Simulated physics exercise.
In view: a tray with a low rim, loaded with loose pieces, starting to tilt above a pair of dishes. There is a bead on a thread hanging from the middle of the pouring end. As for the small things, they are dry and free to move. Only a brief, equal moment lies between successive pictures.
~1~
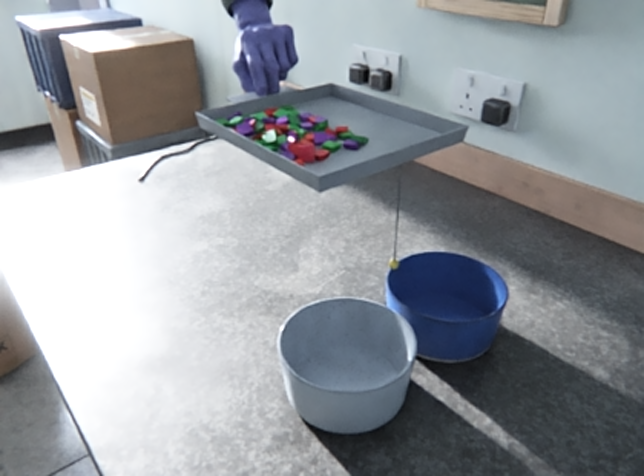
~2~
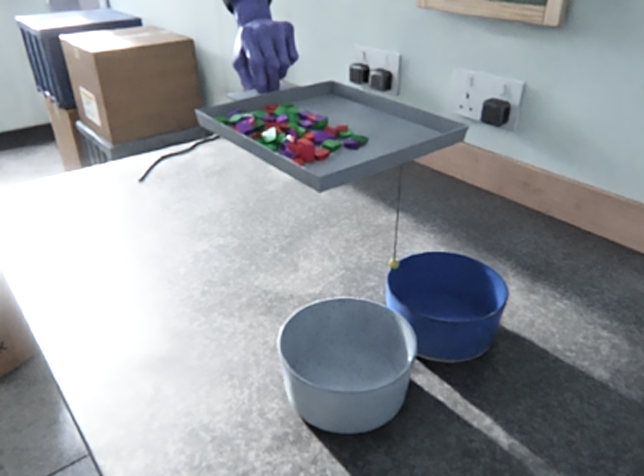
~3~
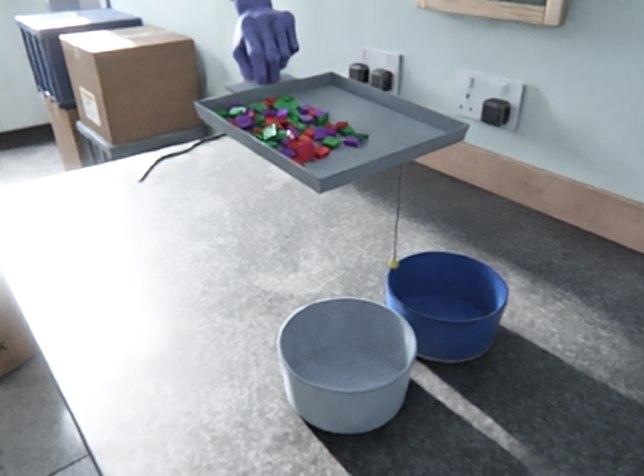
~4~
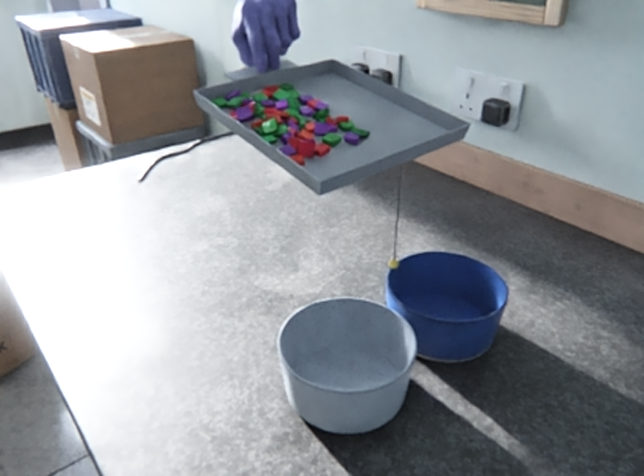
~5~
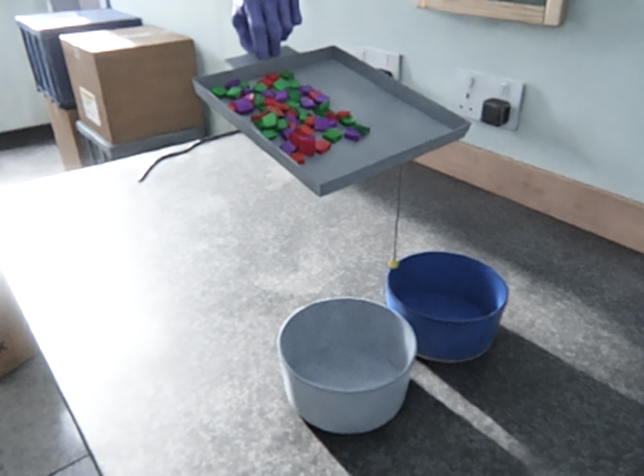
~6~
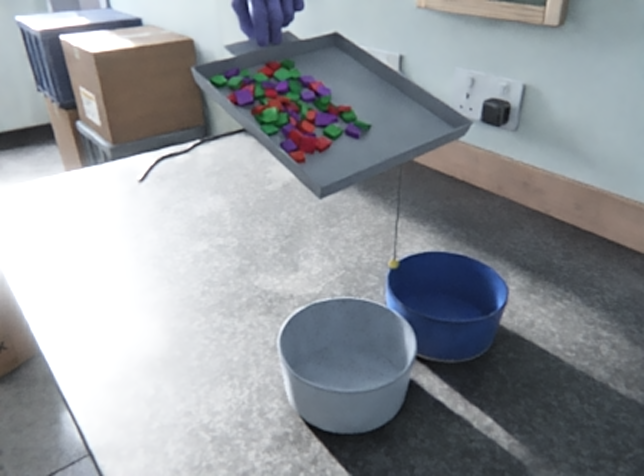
On a grey worktop, a purple-gloved hand raising the back of a tray of colourful pieces, tilting it above two round dishes.
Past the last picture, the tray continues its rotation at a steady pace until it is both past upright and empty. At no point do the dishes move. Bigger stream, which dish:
More lands left.
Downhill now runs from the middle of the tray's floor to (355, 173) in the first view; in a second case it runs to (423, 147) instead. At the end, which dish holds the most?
The leftmost dish, then the rightmost dish.
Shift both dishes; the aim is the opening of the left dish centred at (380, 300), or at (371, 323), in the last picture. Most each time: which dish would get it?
In order of the tries: The dish on the left side, then the dish on the left side.
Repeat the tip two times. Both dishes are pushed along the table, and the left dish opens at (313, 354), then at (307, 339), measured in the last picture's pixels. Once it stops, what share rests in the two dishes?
Near 80 and 80 percent respectively.
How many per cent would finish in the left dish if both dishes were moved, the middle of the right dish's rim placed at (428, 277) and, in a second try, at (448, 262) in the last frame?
Trial 1 70%, trial 2 90%.
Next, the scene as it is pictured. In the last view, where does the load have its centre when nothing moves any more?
Somewhere around (361, 372) in the last picture.
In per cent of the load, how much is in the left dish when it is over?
About 70 %.
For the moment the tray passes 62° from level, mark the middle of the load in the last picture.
I'd mark the middle close to (343, 149).
Soon after the last picture, tray tipped steeply; nearly all on the tray; a stray few in the air.
A little later, tray tipped past a quarter turn; most on the tray; about a quarter in the left dish.
Later still, tray tipped past a quarter turn; about two thirds in the left dish; about a quarter in the right dish; a small part outside both.
At rest, tray tipped past a quarter turn; about two thirds in the left dish; about a quarter in the right dish; a small part outside both.
